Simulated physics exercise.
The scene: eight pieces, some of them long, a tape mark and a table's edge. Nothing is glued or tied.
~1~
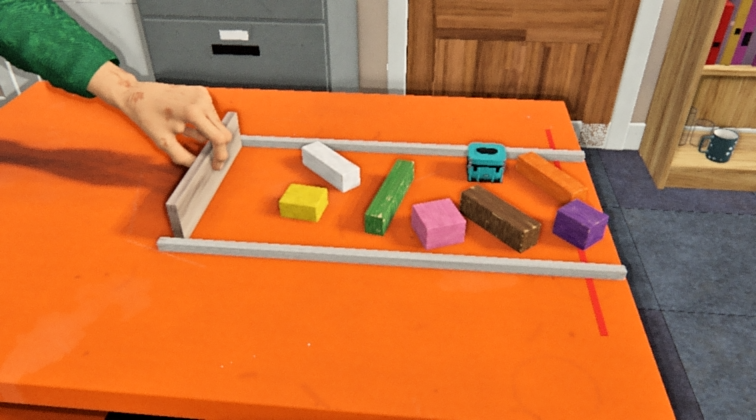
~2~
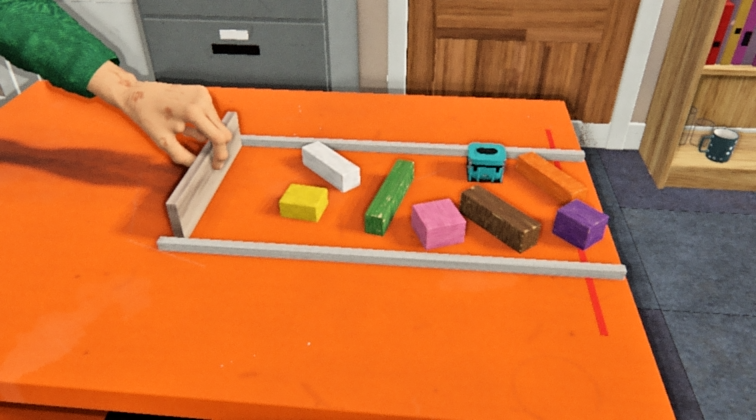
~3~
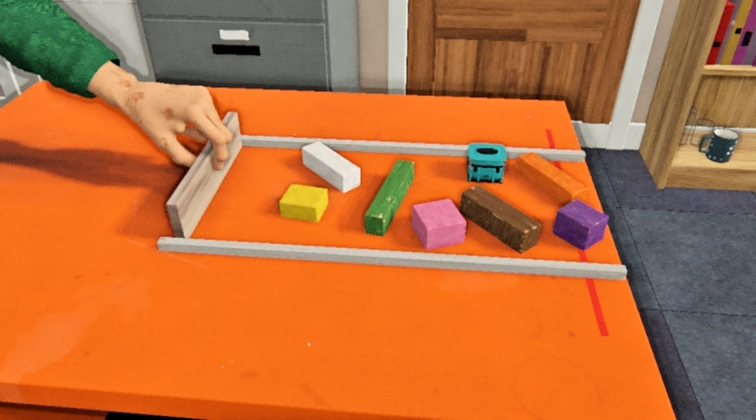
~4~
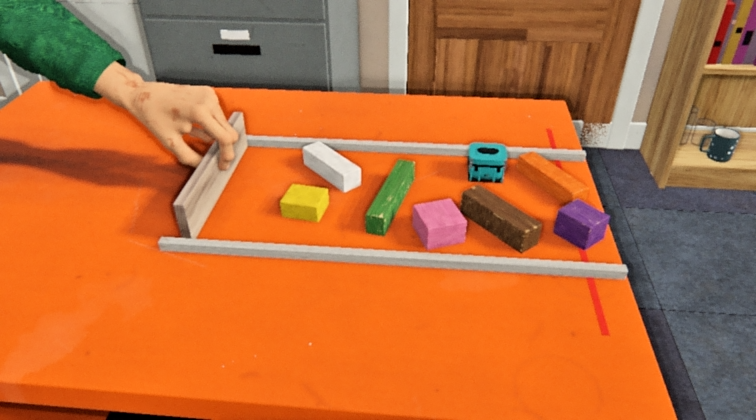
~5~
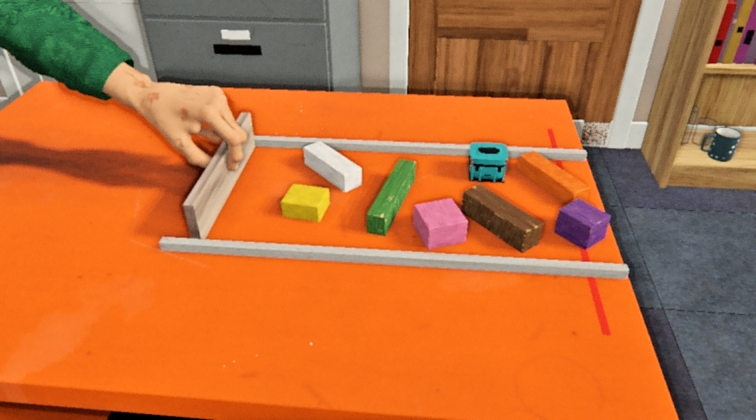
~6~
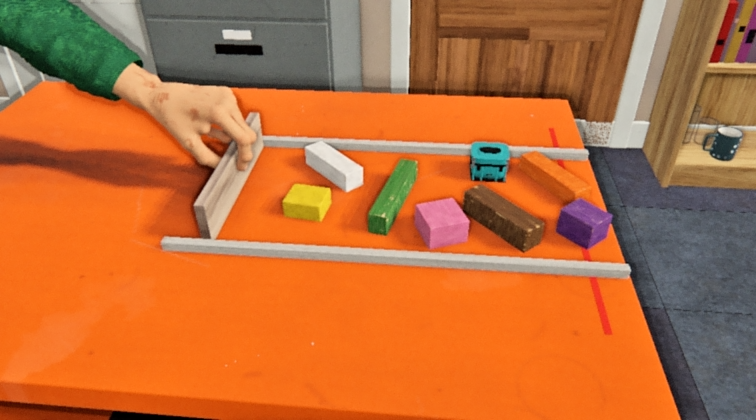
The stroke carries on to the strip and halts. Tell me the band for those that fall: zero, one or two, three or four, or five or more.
The number that fall off is five or more.
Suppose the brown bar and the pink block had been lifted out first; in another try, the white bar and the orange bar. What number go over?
The counts: 4 and 4.
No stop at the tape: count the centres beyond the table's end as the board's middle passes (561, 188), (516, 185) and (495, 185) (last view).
Past the end: 5, 2 and 1.
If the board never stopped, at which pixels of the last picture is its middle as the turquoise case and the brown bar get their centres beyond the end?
Near (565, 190) and (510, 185).
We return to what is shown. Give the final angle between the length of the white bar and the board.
Some 0 degrees.
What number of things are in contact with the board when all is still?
2 of them.
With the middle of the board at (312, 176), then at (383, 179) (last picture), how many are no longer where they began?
First 2, then 4.
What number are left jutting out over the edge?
1 of them.
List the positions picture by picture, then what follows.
The first frame shows purple block (580, 224); orange bar (550, 179); brown bar (498, 218); board (209, 171); tape (570, 209).
The second frame shows orange bar (550, 179); board (209, 171).
The third frame shows brown bar (498, 218); green bar (391, 196).
The fourth frame shows purple block (581, 225); yellow block (305, 203).
The fifth frame shows orange bar (552, 178); turquoise case (488, 162).
The sixth frame shows purple block (583, 224); orange bar (553, 178); brown bar (502, 217); board (234, 172); tape (573, 208).
Soon after, none off yet; purple block at rest near (583, 224); orange bar at rest near (553, 178); brown bar at rest near (502, 217).
Then, none off yet; purple block at rest near (586, 223); orange bar at rest near (553, 178); brown bar moved a little near (529, 212).
Further on, one off so far; purple block falling near (623, 366); orange bar moved a little near (593, 175); brown bar moved about its own width near (624, 217).
At rest, the number that fall off is five or more; fallen, green bar, pink block, turquoise case, brown bar, orange bar and purple block.
